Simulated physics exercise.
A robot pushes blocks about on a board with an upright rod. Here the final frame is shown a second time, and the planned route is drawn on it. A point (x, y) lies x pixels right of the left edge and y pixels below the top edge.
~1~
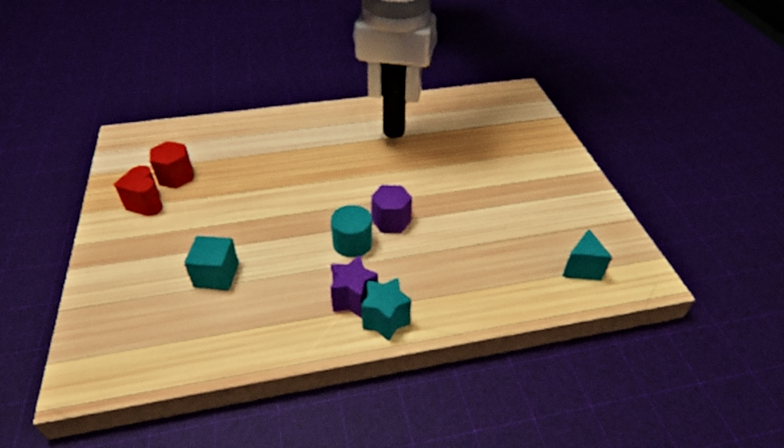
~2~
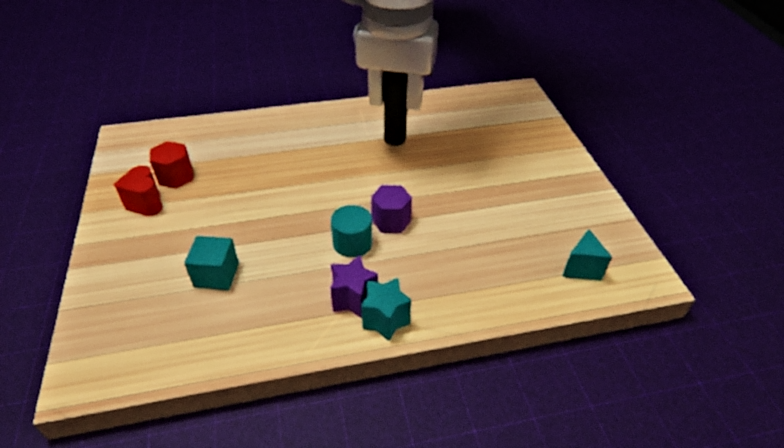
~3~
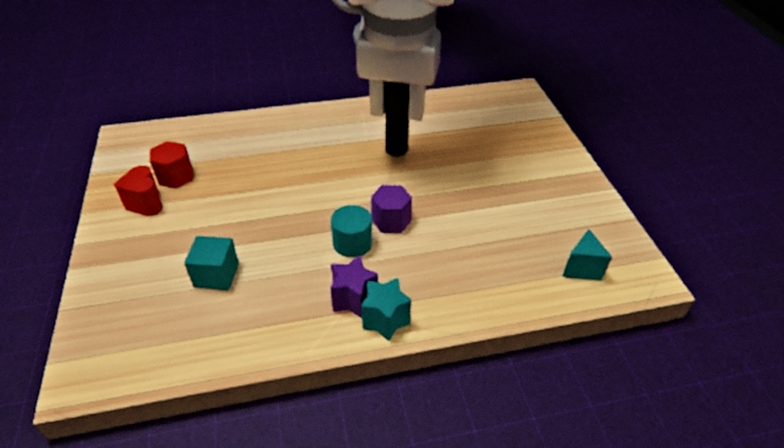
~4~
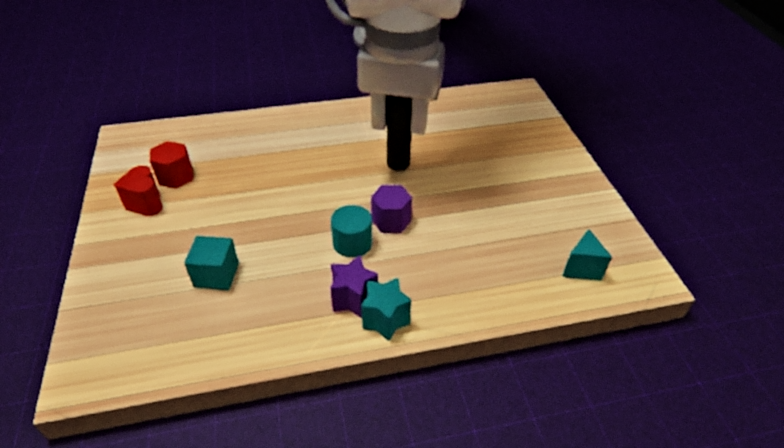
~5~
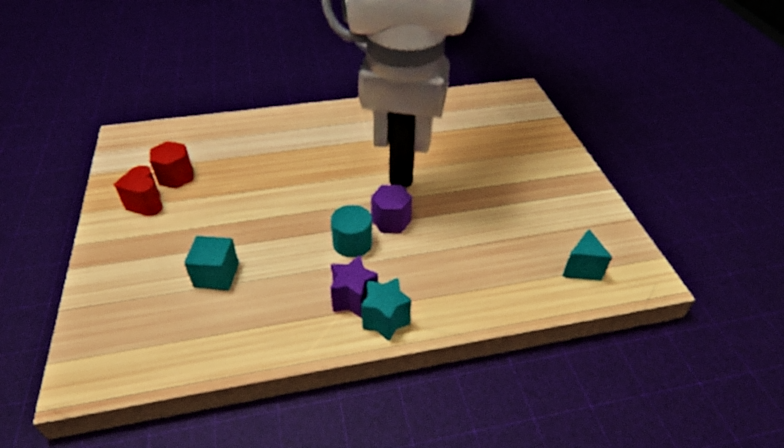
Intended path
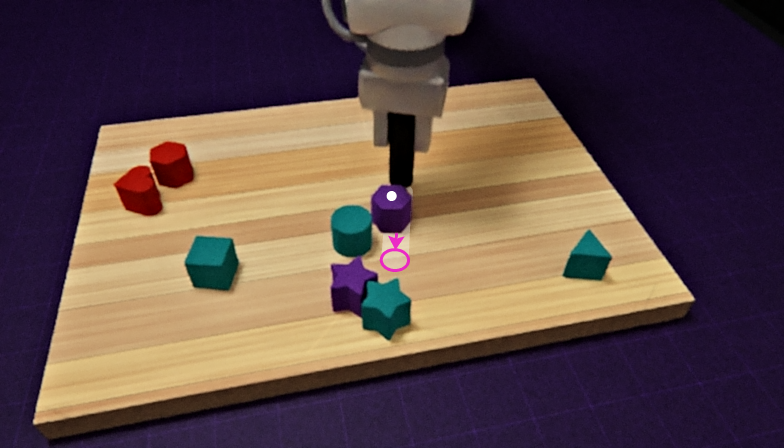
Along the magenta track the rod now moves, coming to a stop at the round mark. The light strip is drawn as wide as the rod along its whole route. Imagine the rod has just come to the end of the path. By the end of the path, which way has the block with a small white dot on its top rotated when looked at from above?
Viewed from overhead, the block with a small white dot on its top winds up turned clockwise.
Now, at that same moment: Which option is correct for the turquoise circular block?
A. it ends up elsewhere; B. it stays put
A: It ends up elsewhere.
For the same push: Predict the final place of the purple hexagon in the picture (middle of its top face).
In the picture, that point is around (367, 250).
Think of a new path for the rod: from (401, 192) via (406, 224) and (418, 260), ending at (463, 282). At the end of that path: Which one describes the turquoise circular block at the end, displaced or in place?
That block ends up displaced.
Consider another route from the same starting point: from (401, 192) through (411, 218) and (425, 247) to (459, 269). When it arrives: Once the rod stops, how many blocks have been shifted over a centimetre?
I'd say one block gets moved.
Path on the board, from (401, 192) to (395, 260); the dot is on the purple hexagon.
On the path given first. One third of the way, rod (399, 203); purple hexagon (387, 209), turned 15° clockwise.
Two thirds of the way, rod (397, 226); turquoise circular block (338, 226); purple hexagon (378, 231), turned 35° clockwise.
At the end, rod (395, 250); turquoise circular block (337, 226); purple star-shaped block (346, 277), turned 20° anticlockwise; turquoise star-shaped block in place; purple hexagon (367, 250), turned 70° clockwise.
